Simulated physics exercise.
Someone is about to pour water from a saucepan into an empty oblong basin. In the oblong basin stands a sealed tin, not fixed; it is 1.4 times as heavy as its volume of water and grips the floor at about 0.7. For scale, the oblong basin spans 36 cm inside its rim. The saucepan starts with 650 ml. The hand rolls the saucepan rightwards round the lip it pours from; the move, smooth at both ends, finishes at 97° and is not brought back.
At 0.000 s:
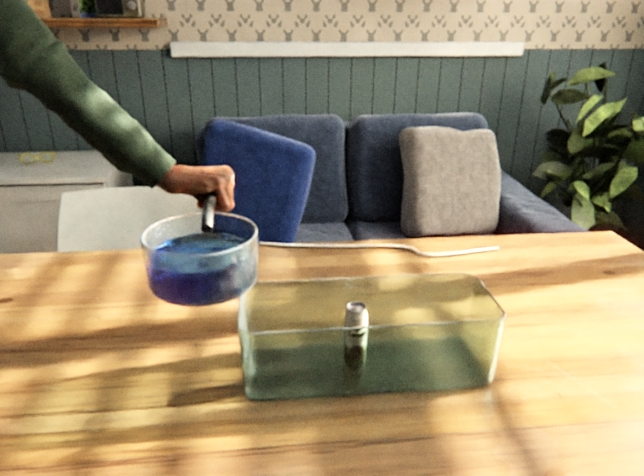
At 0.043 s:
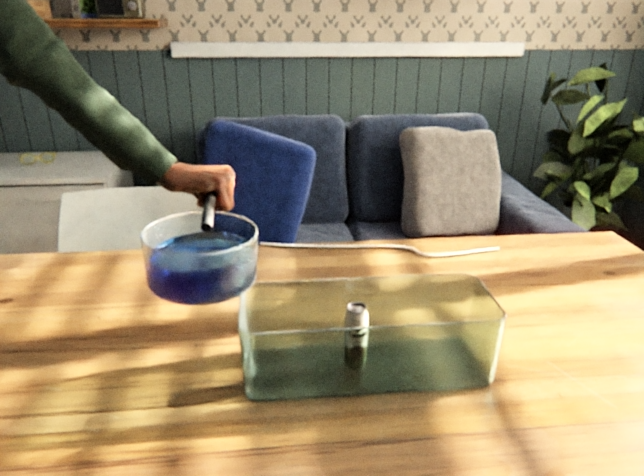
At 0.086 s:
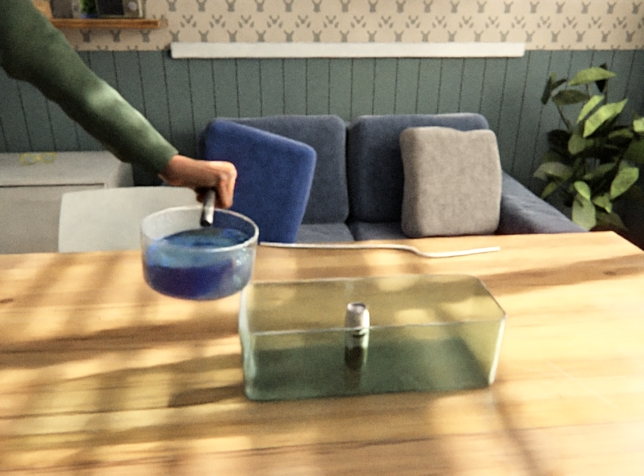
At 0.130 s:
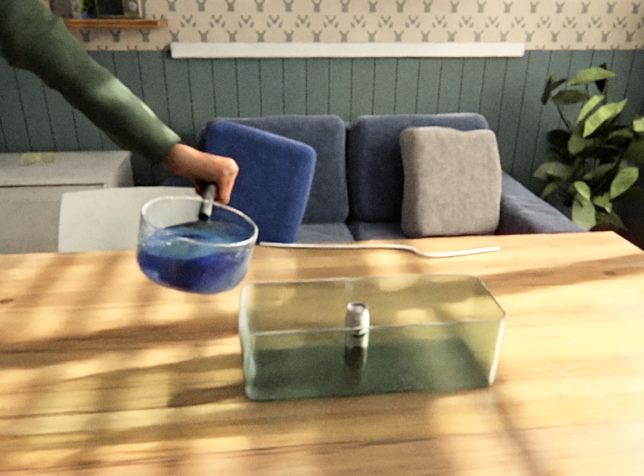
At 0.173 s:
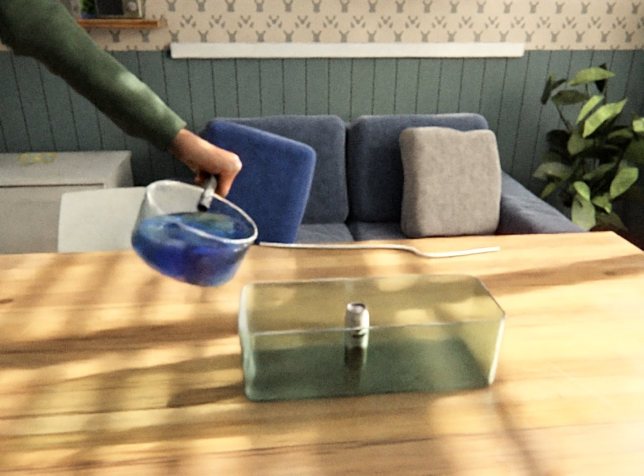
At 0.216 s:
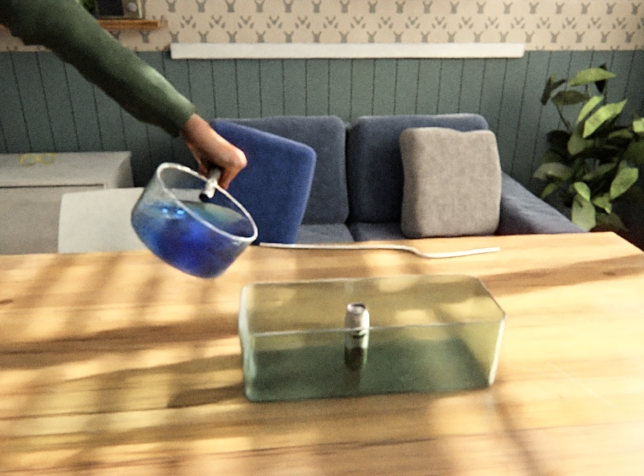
In a sunlit living room, a hand holds a clear saucepan of blue water above a wooden table, beside a glass basin with a small tin inside, then smoothly tilts the pan rightwards, the water shifting within it.
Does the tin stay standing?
It falls.
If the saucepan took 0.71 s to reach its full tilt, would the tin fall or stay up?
The tin falls.
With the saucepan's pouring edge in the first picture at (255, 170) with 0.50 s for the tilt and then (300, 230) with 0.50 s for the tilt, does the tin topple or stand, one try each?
First it remains upright; then it remains upright.
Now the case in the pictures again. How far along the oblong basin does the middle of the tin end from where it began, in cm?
About 7.0 cm.
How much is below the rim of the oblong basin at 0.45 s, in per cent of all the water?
About 3 per cent.
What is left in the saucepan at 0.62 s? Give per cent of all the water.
About 7 per cent.
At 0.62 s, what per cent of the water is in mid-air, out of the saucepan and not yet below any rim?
Near 18 in a hundred.
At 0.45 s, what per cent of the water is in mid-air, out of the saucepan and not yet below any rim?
Near 52 in a hundred.
Then, 0.45 s in, the tilt is 95° and 45 per cent is still to pour; the tin stands where it began.
Then, 0.62 s in, the tilt is 97° and 7 per cent is still to pour; the tin leans 9°.
Then, 0.80 s in, the tilt is 97° and 2 per cent is still to pour; the tin lies on its side.
Then, 1.00 s in, the tilt is 97° and 1 per cent is still to pour; the tin lies on its side.
Finally, the tin lies on its side.
